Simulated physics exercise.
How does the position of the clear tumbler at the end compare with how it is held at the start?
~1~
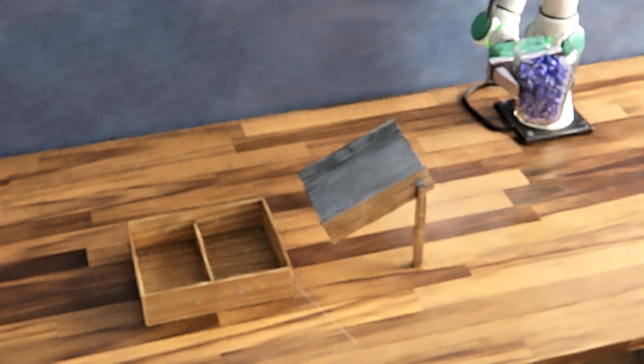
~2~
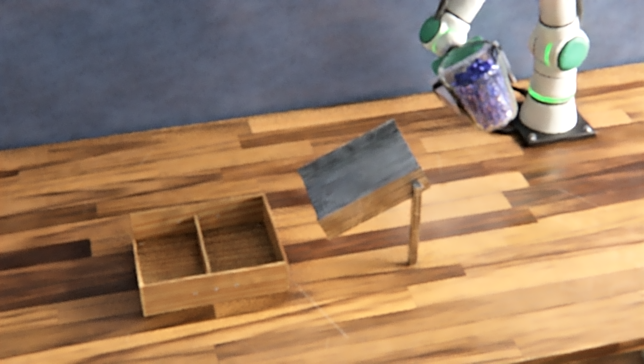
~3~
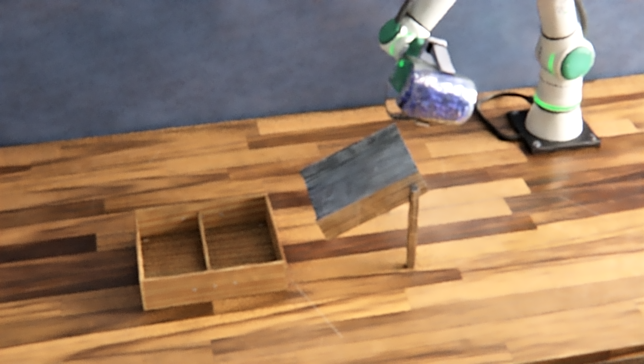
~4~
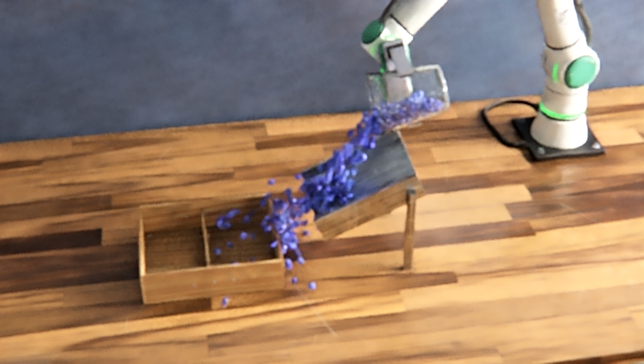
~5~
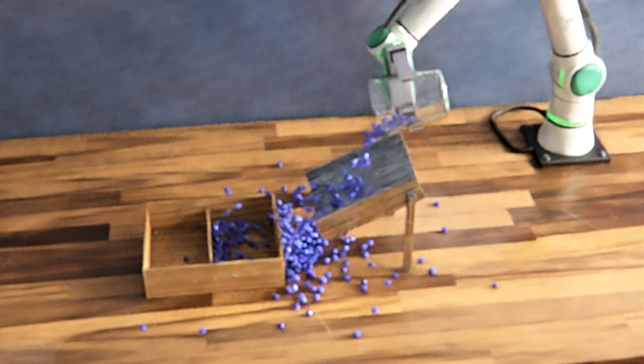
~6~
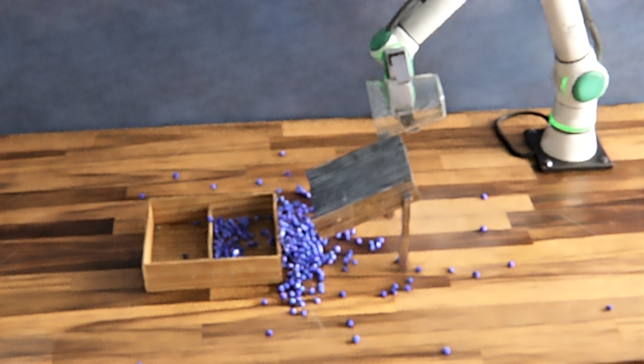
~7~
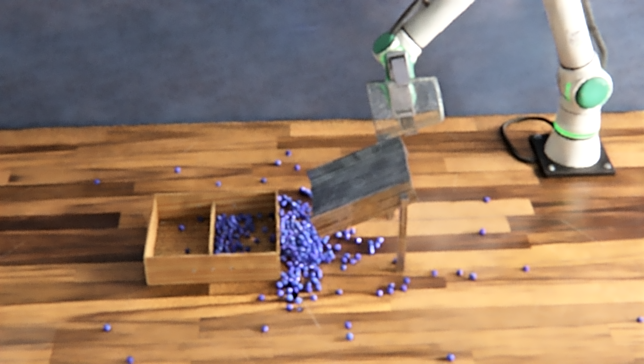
At the start the tumbler is held upright, and by the end the robot arm holds it tipped over on its side.
